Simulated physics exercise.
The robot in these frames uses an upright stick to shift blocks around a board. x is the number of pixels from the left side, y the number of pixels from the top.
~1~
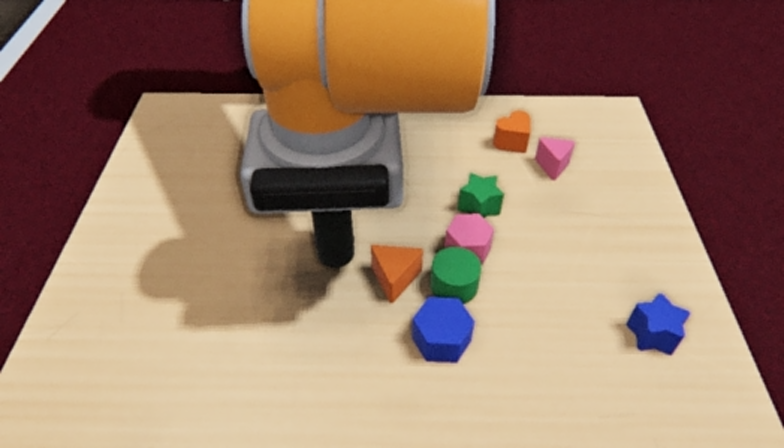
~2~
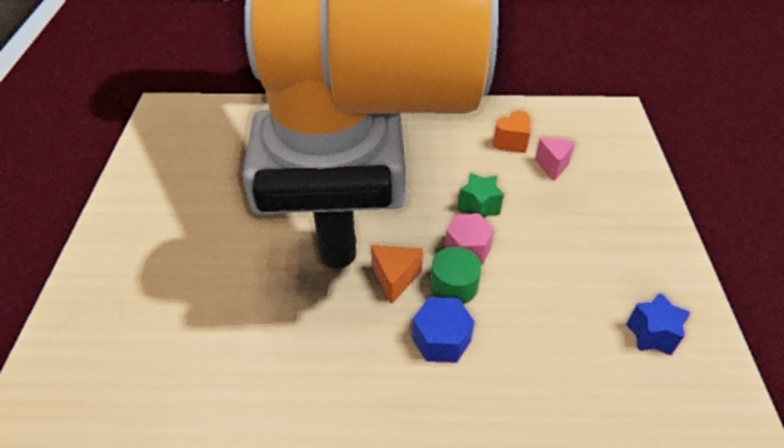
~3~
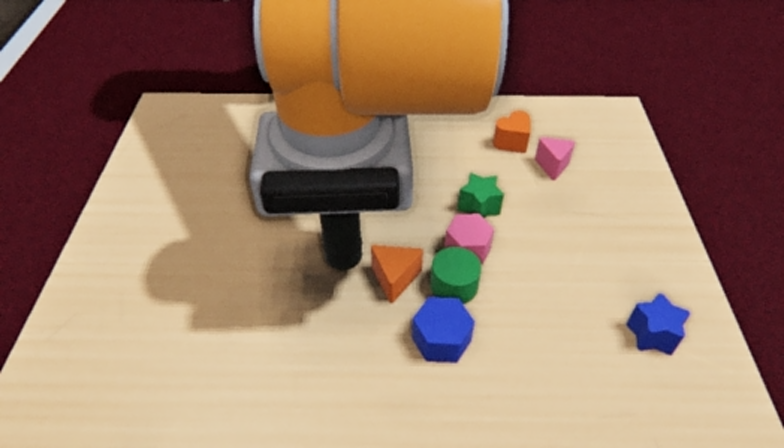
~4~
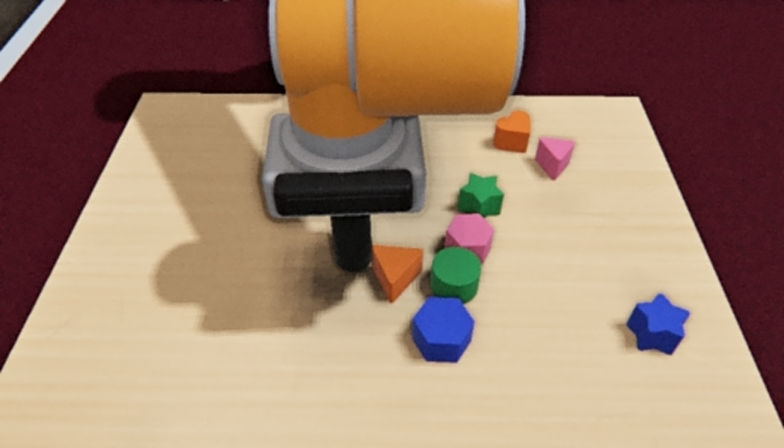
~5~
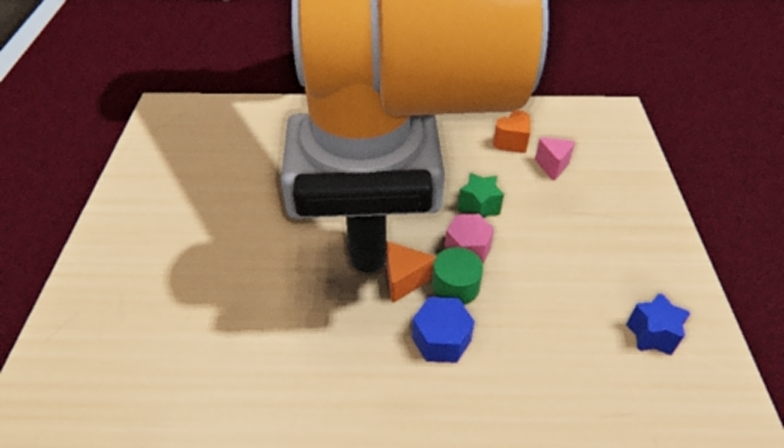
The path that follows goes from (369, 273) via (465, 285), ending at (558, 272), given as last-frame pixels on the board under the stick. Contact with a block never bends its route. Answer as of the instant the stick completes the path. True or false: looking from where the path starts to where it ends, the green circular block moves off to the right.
The statement is true.
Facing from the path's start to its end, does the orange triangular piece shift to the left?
Final answer: Yes.
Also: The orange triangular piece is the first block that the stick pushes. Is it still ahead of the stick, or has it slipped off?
Still in front.
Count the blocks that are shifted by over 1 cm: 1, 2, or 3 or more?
Total: Two.
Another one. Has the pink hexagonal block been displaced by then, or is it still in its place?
The result: It stays put.
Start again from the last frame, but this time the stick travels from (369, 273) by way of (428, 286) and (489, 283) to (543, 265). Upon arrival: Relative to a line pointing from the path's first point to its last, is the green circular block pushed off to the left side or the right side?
The shift is to the right of that direction.
What follows on the original path. One third of the way, stick at (434, 270); orange triangular piece at (472, 258), turned 20° anticlockwise; green circular block at (509, 277).
Two thirds of the way, stick at (501, 269); orange triangular piece at (536, 254); green circular block at (556, 289).
At the end, stick at (563, 258); orange triangular piece at (599, 245); green circular block at (570, 292); pink hexagonal block unmoved.
